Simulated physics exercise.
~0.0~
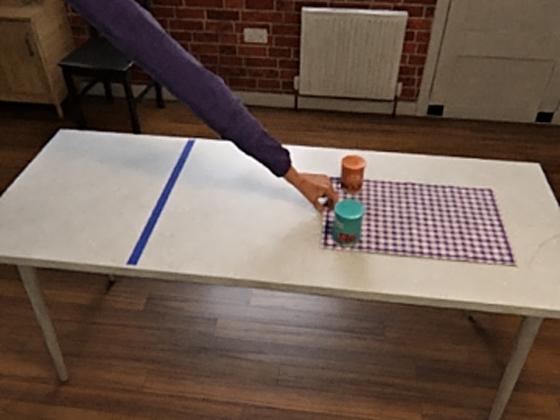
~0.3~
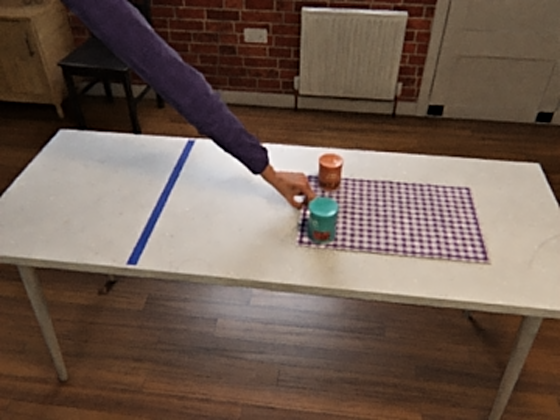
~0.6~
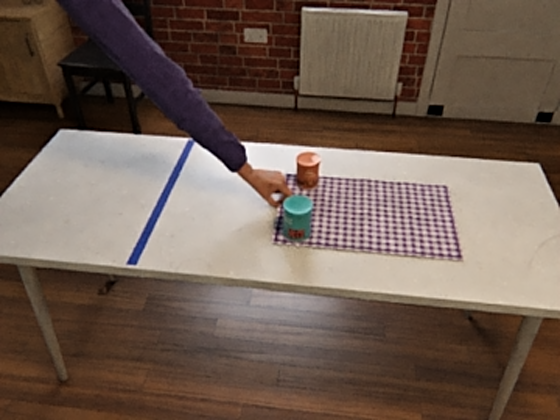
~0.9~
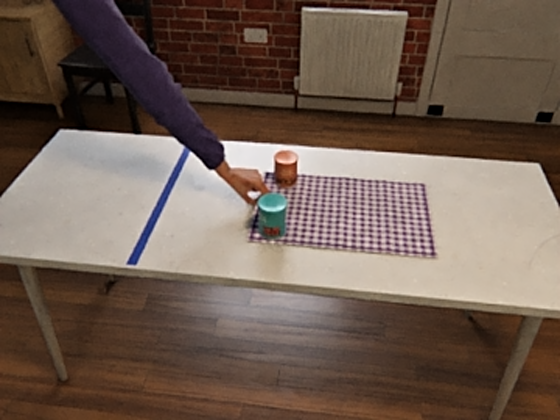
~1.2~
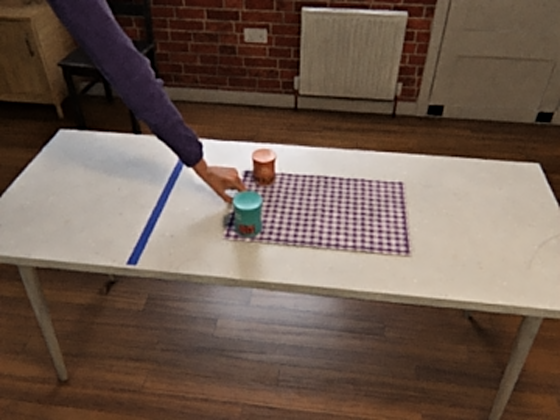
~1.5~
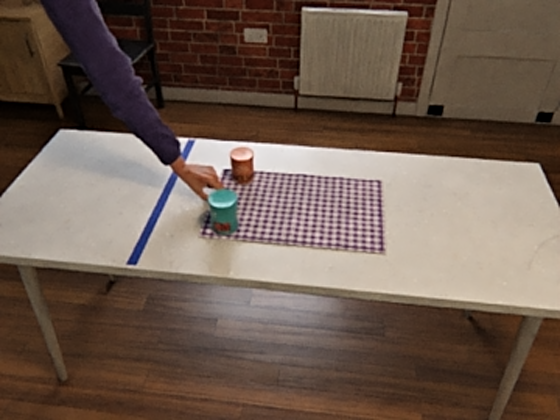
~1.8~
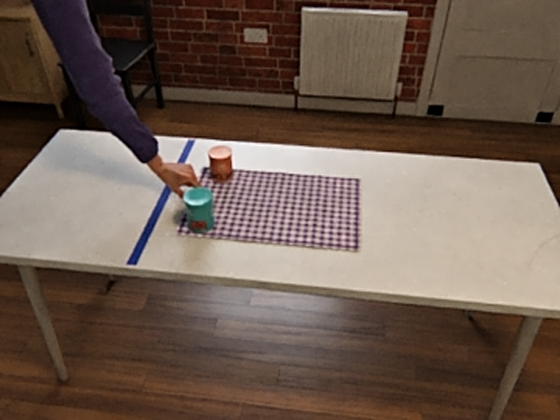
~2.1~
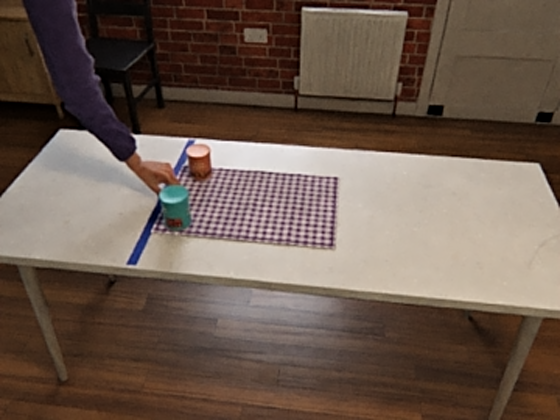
At first, a hand reaching in from the left grips the near left part of a purple checked place mat on a white table, with a turquoise tin and an orange tin standing at that end. The hand pulls the mat steadily left, towards a strip of blue tape. Both tins ride along with the cloth, the turquoise one nearer the viewer and the orange one behind it. More bare table opens up on the right as they go. At the end, the mat's leading edge is at the tape, and both tins stand upright on the cloth.
